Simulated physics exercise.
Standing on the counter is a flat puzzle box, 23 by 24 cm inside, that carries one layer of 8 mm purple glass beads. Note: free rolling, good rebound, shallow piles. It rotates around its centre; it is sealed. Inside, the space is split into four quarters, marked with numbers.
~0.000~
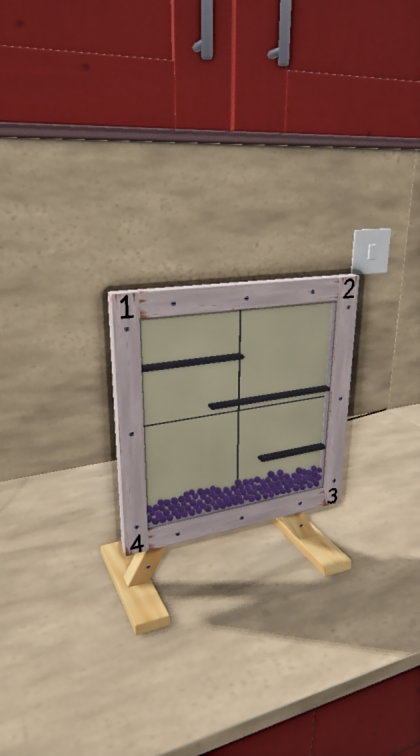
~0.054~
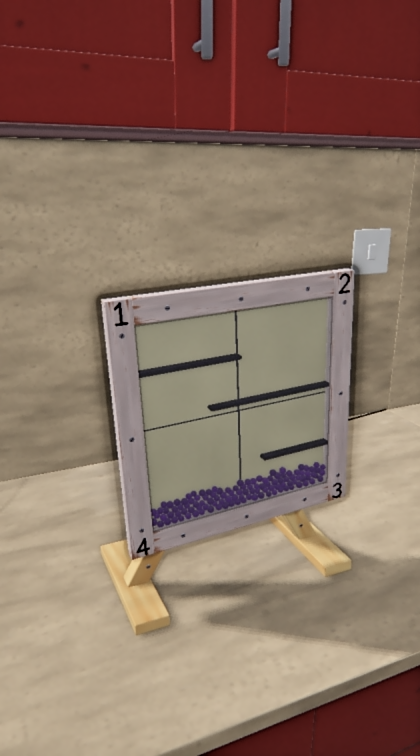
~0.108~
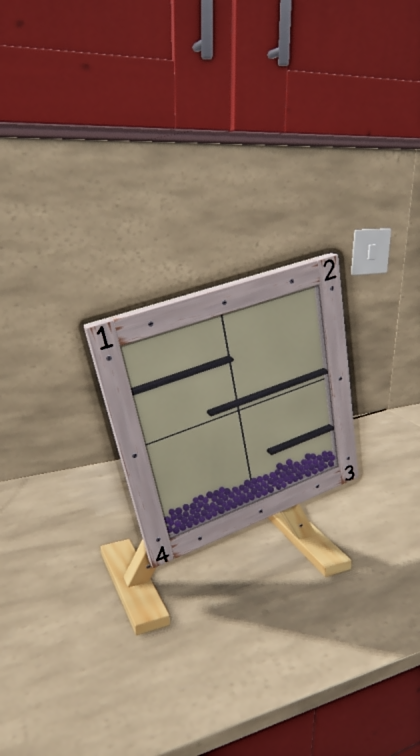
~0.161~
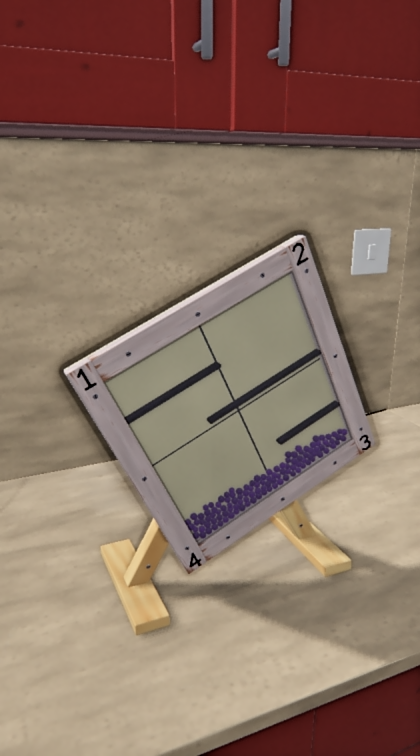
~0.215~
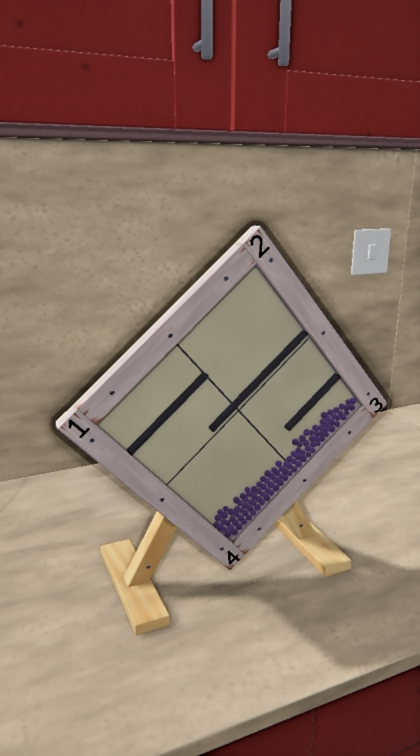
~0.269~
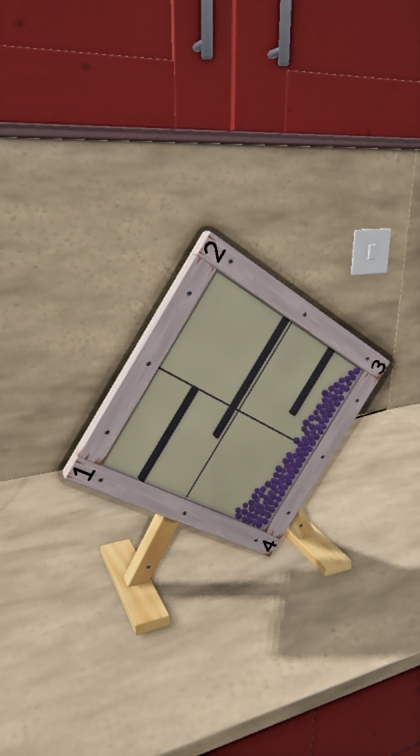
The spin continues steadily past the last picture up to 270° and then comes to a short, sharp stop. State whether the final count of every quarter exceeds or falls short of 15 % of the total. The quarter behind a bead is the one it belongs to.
No. 1: Falls short; 2: Exceeds it; 3: Falls short; 4: Falls short.
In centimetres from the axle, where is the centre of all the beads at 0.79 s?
6 cm right, 2 cm below.
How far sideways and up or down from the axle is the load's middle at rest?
Roughly 6 cm to the right of the axle and 9 cm beneath it.
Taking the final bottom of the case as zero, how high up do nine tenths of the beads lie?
Estimate: 6 cm or so.
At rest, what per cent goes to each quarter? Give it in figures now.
Quarter 1: 0; quarter 2: 95; quarter 3: 5; quarter 4: 0.
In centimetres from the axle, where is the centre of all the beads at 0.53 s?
Offset from axle: Approx. 8 cm right, 4 cm below.
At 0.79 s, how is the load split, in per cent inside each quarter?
Quarter 1: 75; quarter 2: 20; quarter 3: 0; quarter 4: 5.
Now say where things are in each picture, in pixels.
In the first frame, level, about 110 beads; load centre (240, 493); top bead (271, 474); no. 1 (126, 307), no. 2 (349, 288), no. 3 (333, 496), no. 4 (137, 544).
In the second frame, turned 3° anticlockwise; load centre (242, 492); top bead (283, 470).
In the third frame, turned 11° anticlockwise; load centre (251, 490); top bead (308, 457).
In the fourth frame, turned 25° anticlockwise; load centre (265, 483); top bead (340, 431).
In the fifth frame, turned 40° anticlockwise; load centre (282, 471); top bead (348, 402).
In the sixth frame, turned 56° anticlockwise; load centre (296, 456); top bead (357, 371); no. 1 (83, 473), no. 2 (214, 251), no. 3 (378, 367), no. 4 (268, 546); walls (287, 317) to (216, 435), (140, 481) to (195, 389), (333, 348) to (293, 413).
After 0.79 s, it has turned 207°, the beads' middle is 6 cm right of and 2 cm below the axle; by quarter, no. 1, 75 %, no. 2, 20 %, no. 4, 5 %.
After 1.08 s, it has turned 270°, the beads' middle is 5 cm right of and 8 cm below the axle; by quarter, no. 2, 90 %, no. 3, 5 %.
At rest by 1.8 s, no. 1, 0 %, no. 2, 95 %, no. 3, 5 %, no. 4, 0 %.
